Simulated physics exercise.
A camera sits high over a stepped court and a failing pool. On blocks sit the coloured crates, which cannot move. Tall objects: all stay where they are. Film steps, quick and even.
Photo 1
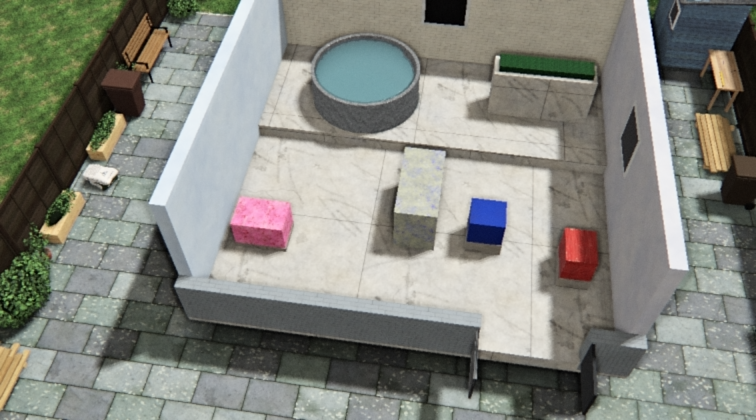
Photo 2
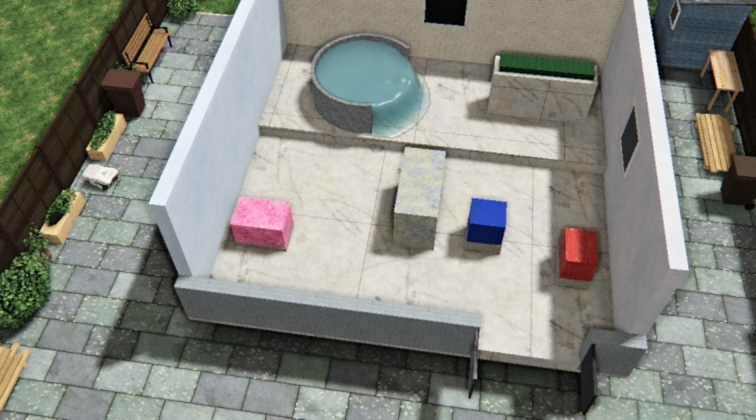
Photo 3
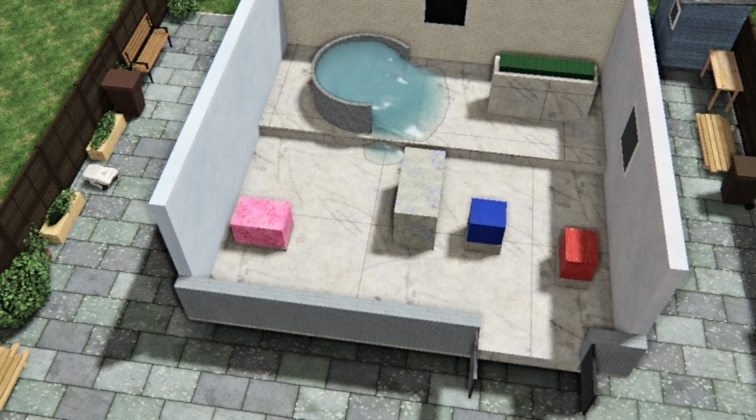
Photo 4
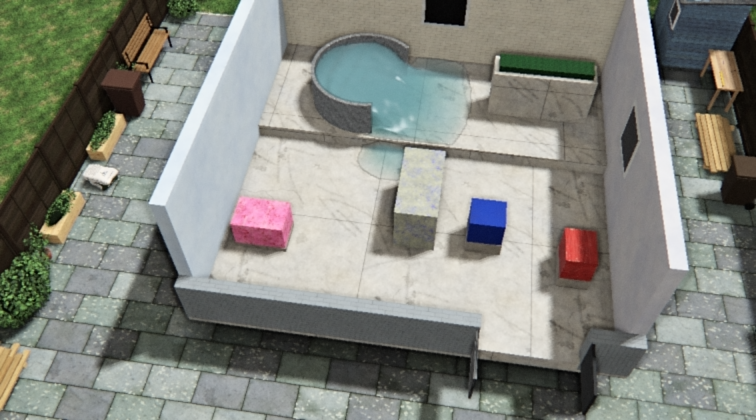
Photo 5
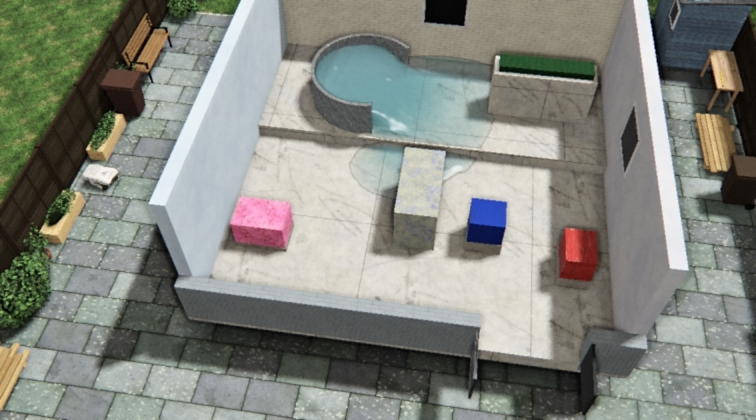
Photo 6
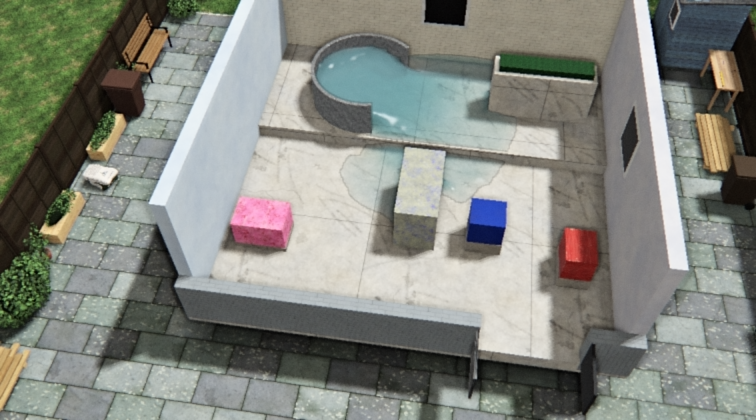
A round stone pool on a walled, stepped patio opened on its right side, and water poured out, spreading right across the upper level and down the step around a tall stone block.
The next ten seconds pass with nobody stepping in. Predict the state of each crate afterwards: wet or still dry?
Pink crate: Remains dry; red crate: Becomes wet; blue crate: Remains dry.
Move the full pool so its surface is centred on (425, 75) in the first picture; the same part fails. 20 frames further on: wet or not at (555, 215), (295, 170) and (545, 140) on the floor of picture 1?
As listed: Flooded, dry, covered.
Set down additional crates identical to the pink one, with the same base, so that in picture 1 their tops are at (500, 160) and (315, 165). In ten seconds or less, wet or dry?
Crate one is touched by the flood; crate two avoids the flood.
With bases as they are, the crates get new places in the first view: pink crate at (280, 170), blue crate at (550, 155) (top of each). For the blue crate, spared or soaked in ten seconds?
I'd say the blue crate is overtopped.
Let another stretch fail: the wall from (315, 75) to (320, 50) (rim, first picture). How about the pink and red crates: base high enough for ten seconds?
My reading: Pink gets drenched, red stays untouched.
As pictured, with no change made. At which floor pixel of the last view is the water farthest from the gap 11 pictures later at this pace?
Approximate pixel: (612, 307).
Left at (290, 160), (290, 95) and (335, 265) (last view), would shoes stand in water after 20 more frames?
Going through them one by one, the first is spared, the second spared and the third waterlogged.
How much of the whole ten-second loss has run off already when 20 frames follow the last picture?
Note - share reached: 0 %.
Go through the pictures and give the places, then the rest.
Still water in the round tank at (366, 71), in the first picture.
Water pours out at (412, 102) and has run to (369, 136), in the second picture.
Water pours out at (412, 103) and has run to (430, 68), in the third picture.
The front is at (448, 61), out from the gap at (412, 104), in the fourth picture.
Water pours out at (412, 105) and has run to (485, 65), in the fifth picture.
The front is at a hidden place, out from the gap at (412, 105), in the sixth picture.
A moment on, water covers 45 % of the floor; the pink crate not reached, the red crate water round its plinth, the blue crate water round its plinth.
Next, water covers 50 % of the floor; the pink crate not reached, the red crate water round its plinth, the blue crate water round its plinth.
Then, water covers 55 % of the floor; the pink crate not reached, the red crate water round its plinth, the blue crate water round its plinth.
Later, water covers 70 % of the floor; the pink crate water round its plinth, the red crate water round its plinth, the blue crate water round its plinth.
In the end, water covers 95 % of the floor; the pink crate stayed above the water, the red crate was topped, the blue crate stayed above the water.
